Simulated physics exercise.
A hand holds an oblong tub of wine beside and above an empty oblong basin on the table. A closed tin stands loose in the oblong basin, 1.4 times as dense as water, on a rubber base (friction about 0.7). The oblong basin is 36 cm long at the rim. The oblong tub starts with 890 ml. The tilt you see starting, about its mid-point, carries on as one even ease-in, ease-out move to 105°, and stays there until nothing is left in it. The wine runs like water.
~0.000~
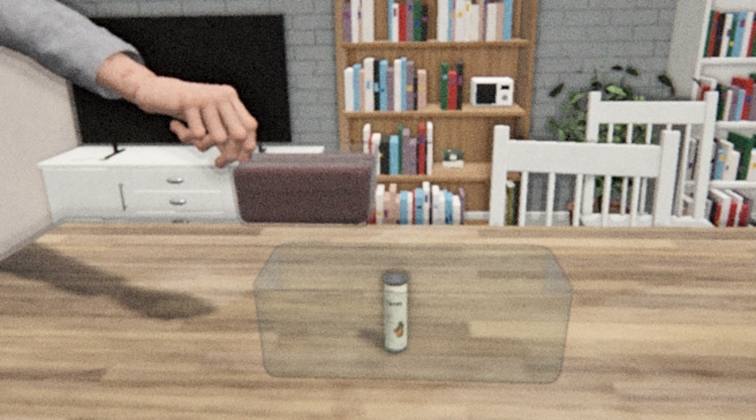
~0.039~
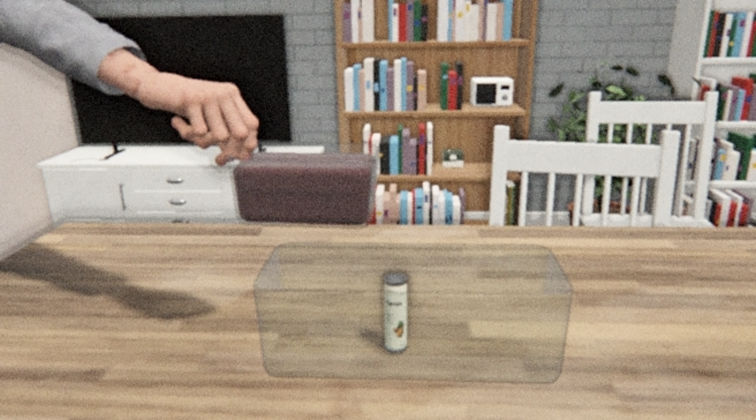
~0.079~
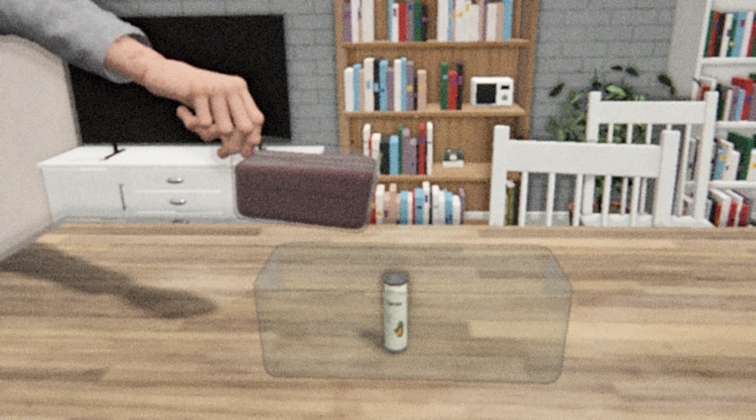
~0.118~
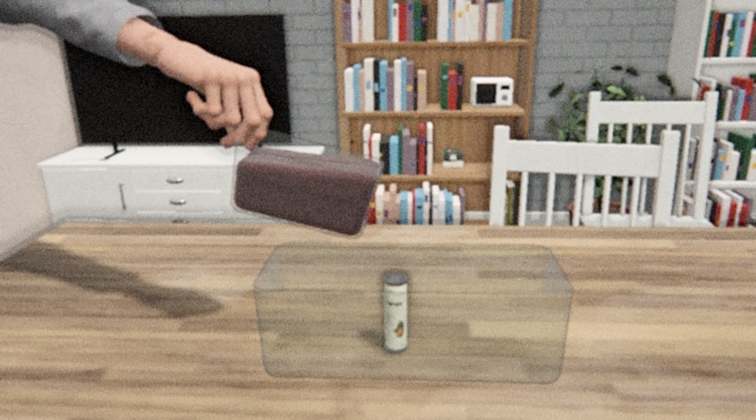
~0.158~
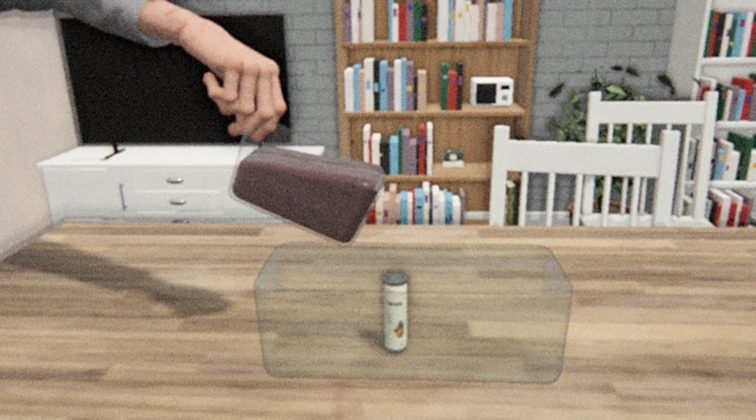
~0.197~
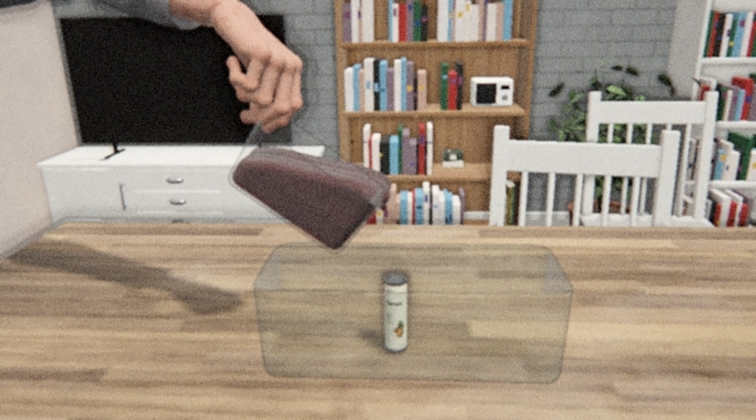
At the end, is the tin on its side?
It remains upright.
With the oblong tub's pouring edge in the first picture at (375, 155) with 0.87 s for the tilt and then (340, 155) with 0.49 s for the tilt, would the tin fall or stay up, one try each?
First it stays up; then it topples.
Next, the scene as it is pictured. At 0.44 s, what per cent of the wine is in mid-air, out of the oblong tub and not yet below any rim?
Near 20 in a hundred.
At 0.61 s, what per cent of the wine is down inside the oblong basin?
Some 90 per cent.
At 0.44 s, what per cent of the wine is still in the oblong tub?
About 16 per cent.
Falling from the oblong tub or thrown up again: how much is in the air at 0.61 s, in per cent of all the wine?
Near 6 in a hundred.
By 0.44 s the tilt is 102° and 16 per cent is still to pour; the tin stands where it began.
By 0.61 s the tilt is 105° and 3 per cent is still to pour; the tin stands where it began.
By 0.79 s the tilt is 105° and 0 per cent is still to pour; the tin stands where it began.
By 0.99 s the tilt is 105° and 0 per cent is still to pour; the tin stands where it began.
At rest the tin stands where it began.
